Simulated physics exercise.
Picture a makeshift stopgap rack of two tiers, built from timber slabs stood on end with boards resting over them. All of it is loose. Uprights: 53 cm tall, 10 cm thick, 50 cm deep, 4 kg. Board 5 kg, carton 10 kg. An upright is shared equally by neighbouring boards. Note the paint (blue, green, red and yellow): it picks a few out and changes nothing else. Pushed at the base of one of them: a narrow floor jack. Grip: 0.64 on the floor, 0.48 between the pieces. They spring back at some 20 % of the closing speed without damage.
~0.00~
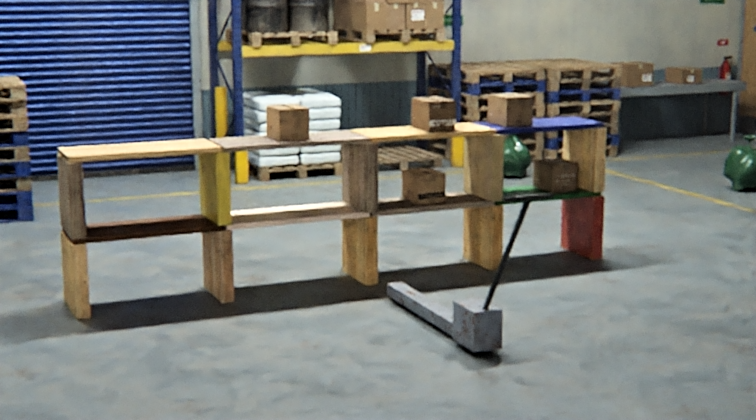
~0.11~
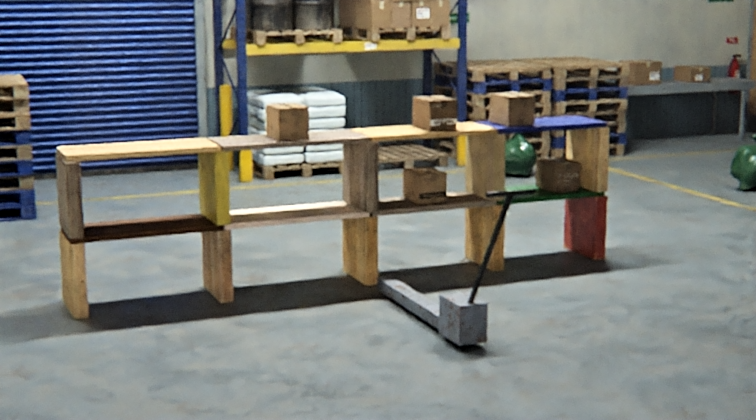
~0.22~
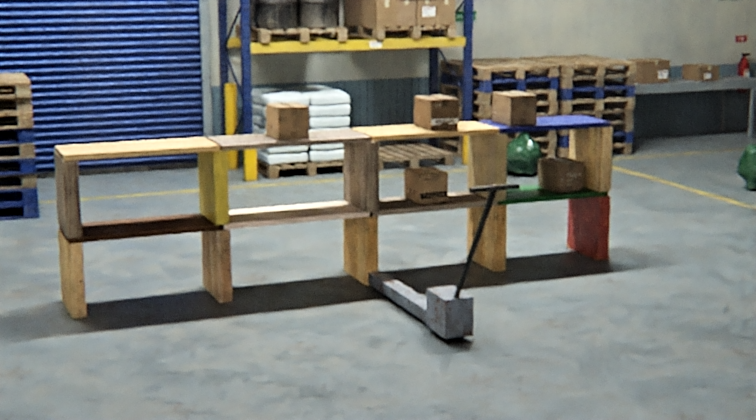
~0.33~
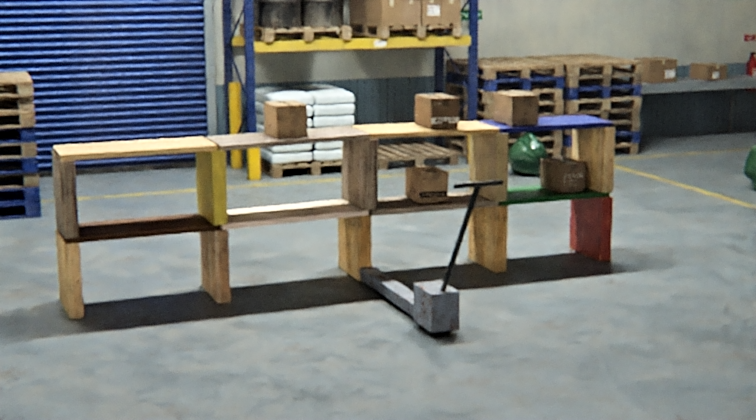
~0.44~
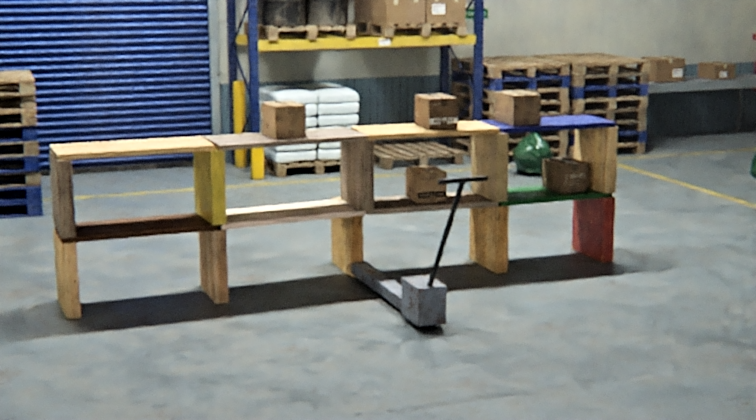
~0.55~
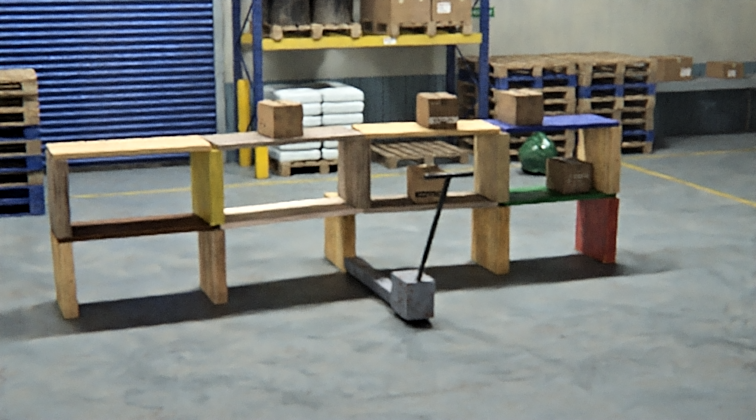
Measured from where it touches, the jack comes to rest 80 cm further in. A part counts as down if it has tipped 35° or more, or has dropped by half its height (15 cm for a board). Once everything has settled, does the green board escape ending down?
Yes, it keeps its place.
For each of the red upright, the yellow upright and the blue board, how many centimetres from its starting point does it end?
From start to finish: Red 0, yellow 100, blue 90 centimetres.
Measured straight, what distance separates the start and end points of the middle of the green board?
Net straight-line distance: Approx. 0 cm.
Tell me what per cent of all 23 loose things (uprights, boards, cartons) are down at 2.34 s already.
At that instant, 80 percent.
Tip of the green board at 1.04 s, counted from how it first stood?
About 0°.
Around 0.76 s, 1 of the 23 pieces down; green board unmoved; yellow upright tipped 5°.
Around 1.04 s, 9 of the 23 pieces down; green board unmoved; yellow upright tipped 34°.
Around 1.44 s, 16 of the 23 pieces down; green board unmoved; yellow upright on its side.
Around 2.34 s, 18 of the 23 pieces down; green board unmoved; yellow upright on its side.
Finally (4.0 s), 18 of the 23 pieces down; green board unmoved; yellow upright on its side; blue board tipped 50°, 63 cm lower. Seen by the last camera, middles, green board near (548, 194), yellow upright near (121, 288).
